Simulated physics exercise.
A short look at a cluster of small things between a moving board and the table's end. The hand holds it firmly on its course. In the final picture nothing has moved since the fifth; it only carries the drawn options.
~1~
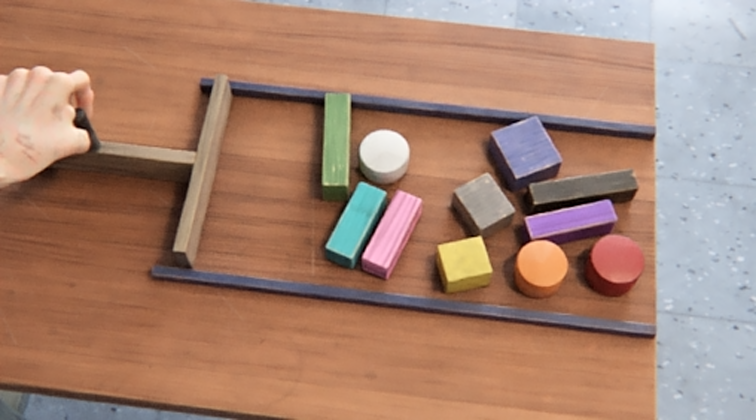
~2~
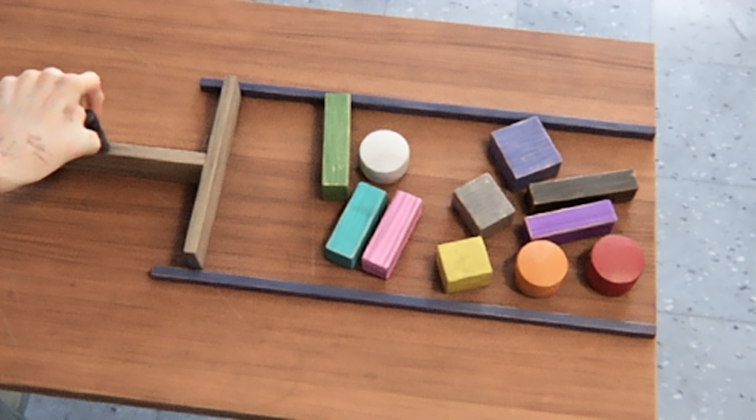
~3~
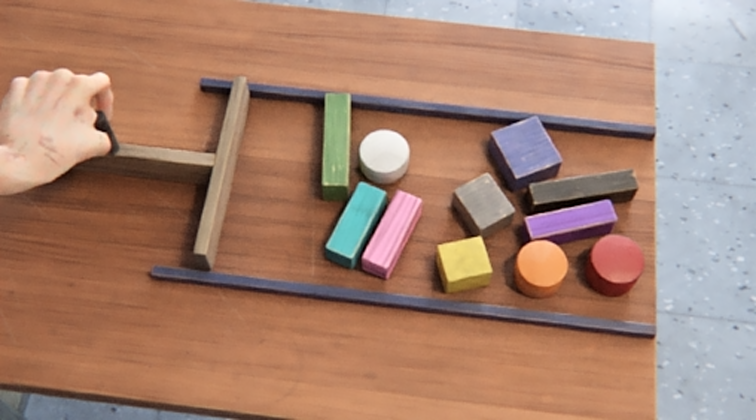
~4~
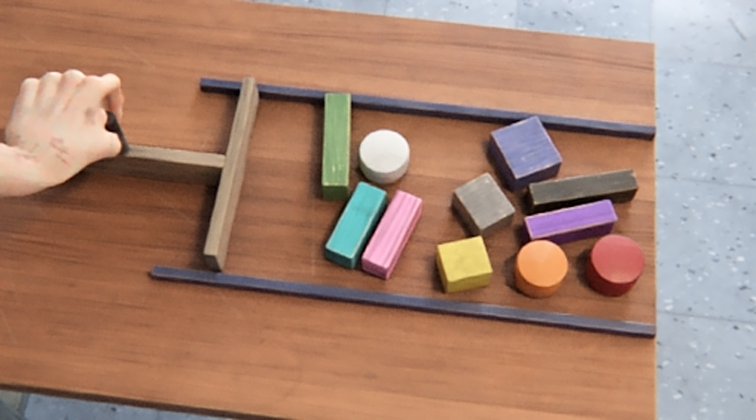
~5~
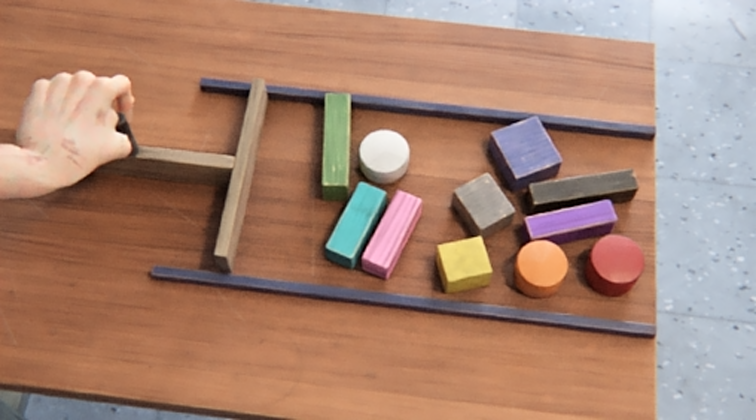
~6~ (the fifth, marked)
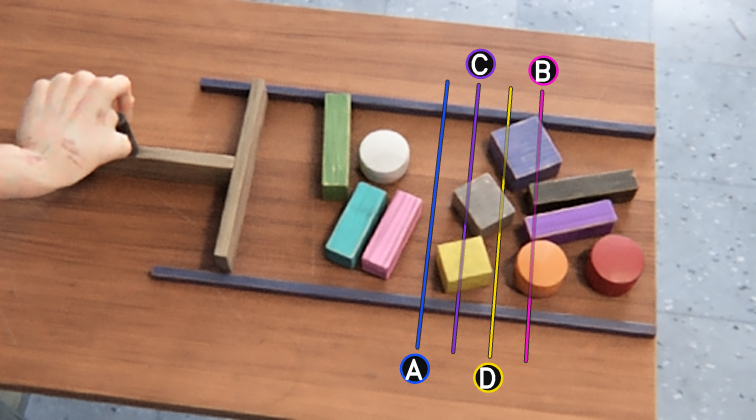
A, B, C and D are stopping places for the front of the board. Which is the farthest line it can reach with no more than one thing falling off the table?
As far as mark D.
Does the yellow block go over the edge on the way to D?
By then, no.
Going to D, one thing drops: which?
The red tin.
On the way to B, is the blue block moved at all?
By then, yes.
On the marked copy, A at (434, 205); B at (535, 217); C at (467, 209); D at (501, 213).
Following D. Soon after the start, board (333, 173); green bar (359, 149); white tin (395, 158).
Later, board (427, 184); black bar (587, 190); orange tin (560, 275).
In the end, board (500, 192); red tin over the edge; black bar (646, 189); one fallen.
As for the rest, A is within the limit but short; B drops four; C is within the limit but short.
